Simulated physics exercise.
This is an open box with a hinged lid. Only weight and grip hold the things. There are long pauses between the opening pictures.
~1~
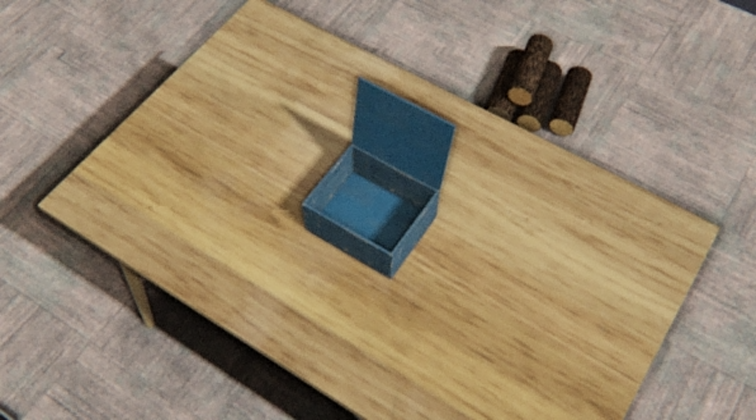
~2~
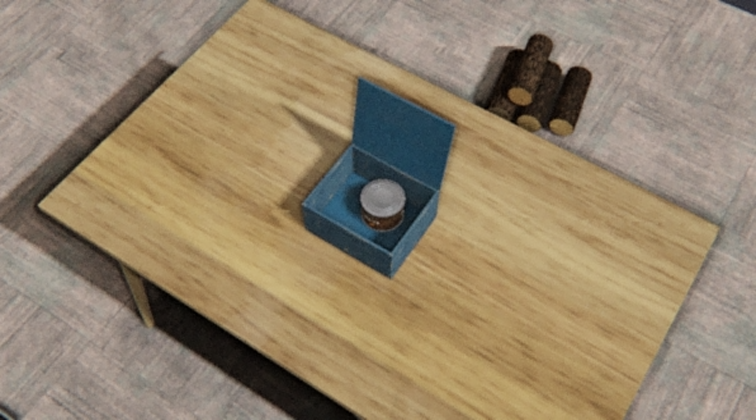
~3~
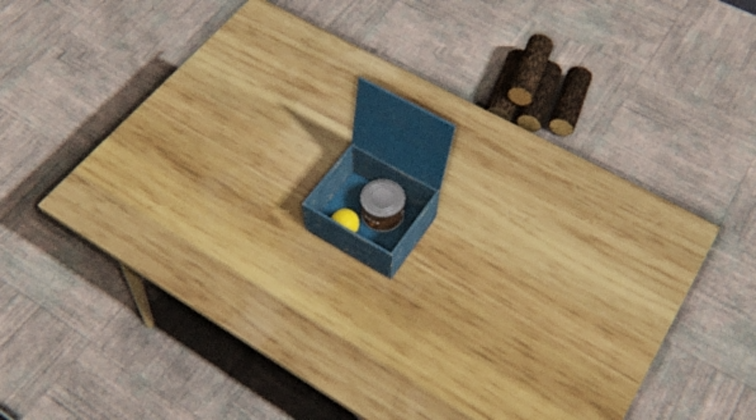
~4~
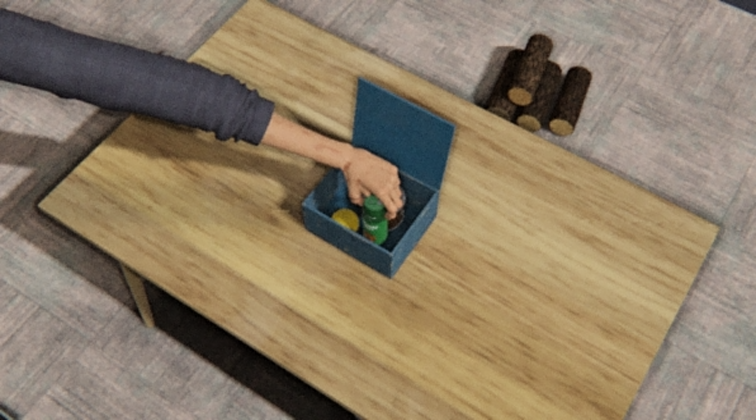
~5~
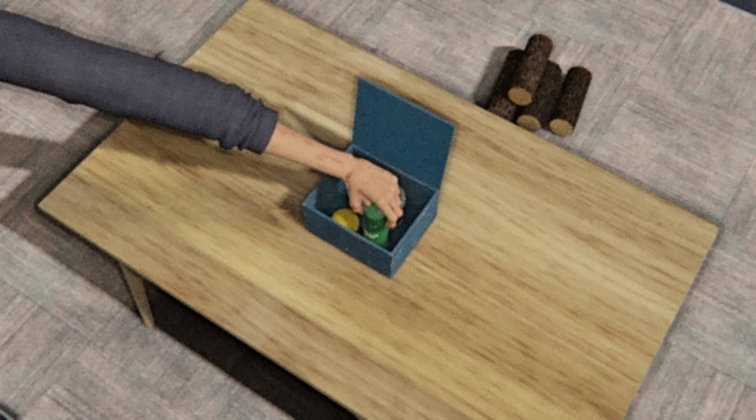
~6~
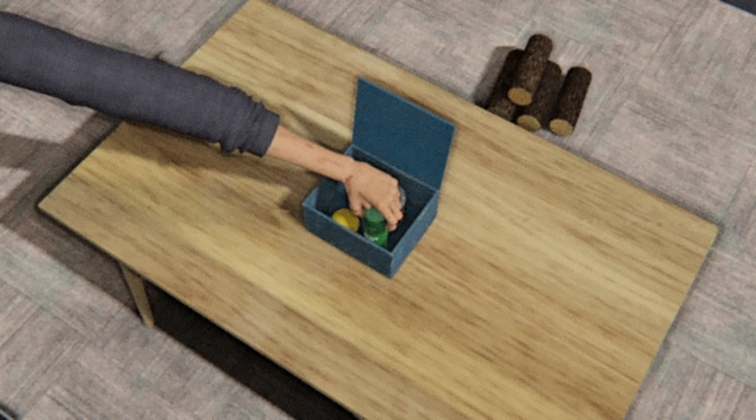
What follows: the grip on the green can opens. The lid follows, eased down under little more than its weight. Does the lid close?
In the end the lid is held up.
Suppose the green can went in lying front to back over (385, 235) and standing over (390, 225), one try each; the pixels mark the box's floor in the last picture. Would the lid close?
First, it shuts flat; second, it is held up.
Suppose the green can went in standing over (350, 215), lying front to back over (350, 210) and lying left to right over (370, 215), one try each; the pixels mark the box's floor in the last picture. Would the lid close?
First try: It closes; second try: It closes; third try: It stays ajar.
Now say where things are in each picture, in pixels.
In the first picture, the last thing is not in view yet.
In the second picture, the last thing is not in view yet.
In the third picture, the last thing is not in view yet.
The fourth picture shows still above its spot; green can (375, 220).
The fifth picture shows still above its spot; green can (376, 229).
The sixth picture shows put in, still held; green can (376, 231).
Then, 1.20 s past the last view, lid 87° above the rim.
Then, 1.60 s past the last view, lid 55° above the rim.
Then, 1.90 s past the last view, lid 20° above the rim.
Then, 4.10 s past the last view, green can resting near (376, 231).
Finally, lid 20° above the rim; all 3 still in place. Final places as the last picture's camera would see them, green can near (376, 231).
